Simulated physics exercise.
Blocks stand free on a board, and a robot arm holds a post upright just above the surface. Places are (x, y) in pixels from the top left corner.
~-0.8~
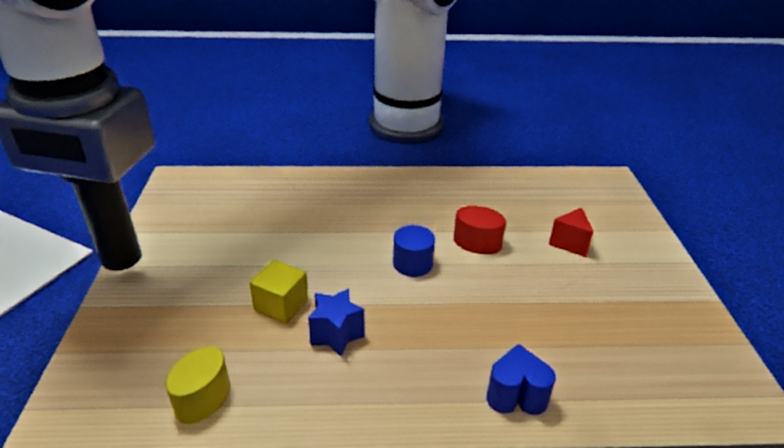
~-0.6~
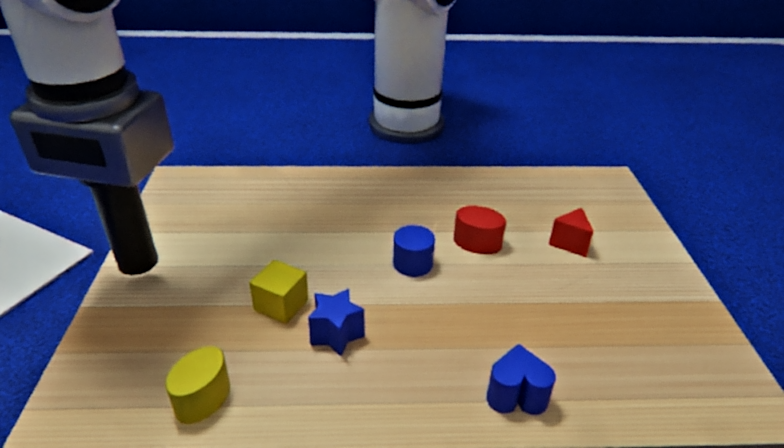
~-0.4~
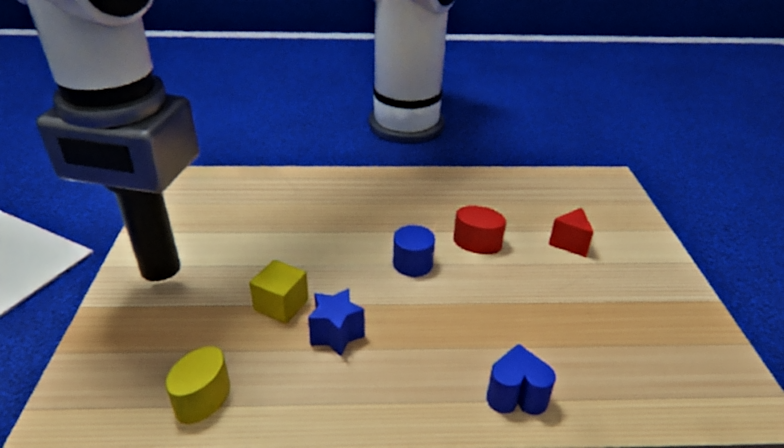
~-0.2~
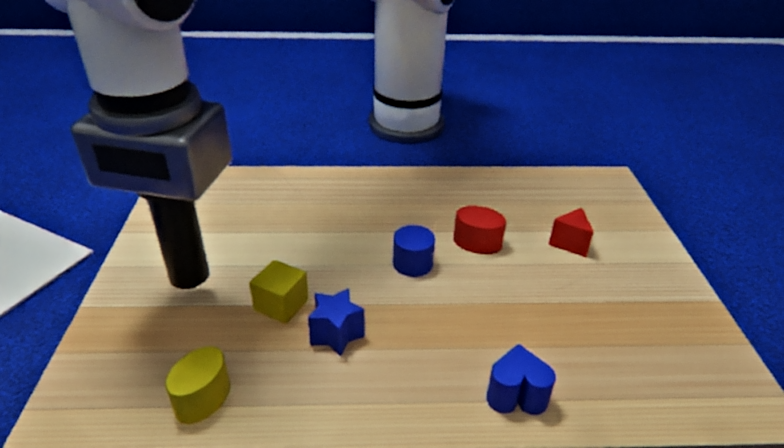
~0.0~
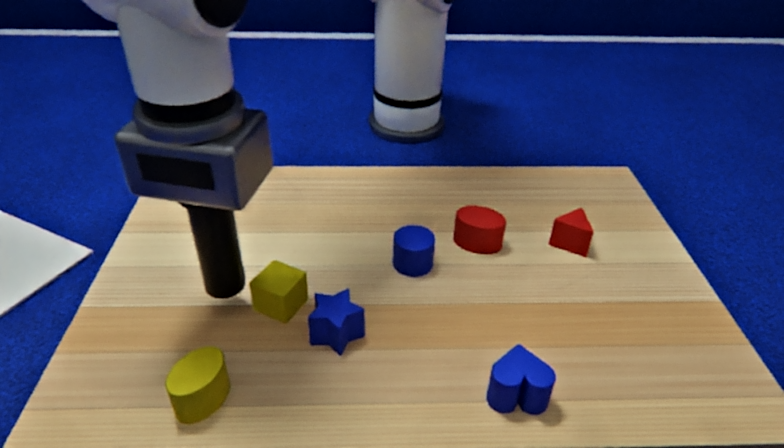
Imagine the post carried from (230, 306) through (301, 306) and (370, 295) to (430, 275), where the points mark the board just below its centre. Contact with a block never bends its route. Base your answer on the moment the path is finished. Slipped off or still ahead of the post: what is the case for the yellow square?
It will keep going ahead of the post.
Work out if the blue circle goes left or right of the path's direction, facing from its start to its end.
The shift is leftward.
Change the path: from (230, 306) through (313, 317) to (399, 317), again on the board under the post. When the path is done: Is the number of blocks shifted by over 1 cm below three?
Going by the path, yes.
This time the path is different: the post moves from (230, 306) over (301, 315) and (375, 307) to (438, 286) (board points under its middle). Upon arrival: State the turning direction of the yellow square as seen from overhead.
From overhead, the rotation is counterclockwise.
On the path given first. One third of the way, post at (299, 286); yellow square at (338, 270), turned 45° anticlockwise.
Two thirds of the way, post at (371, 275); yellow square at (404, 254), turned 75° anticlockwise; blue circle at (424, 232).
At the end, post at (431, 255); yellow square at (455, 229), turned 100° anticlockwise; blue star block not moved; blue circle at (451, 205); red oval at (491, 209), turned 50° clockwise.
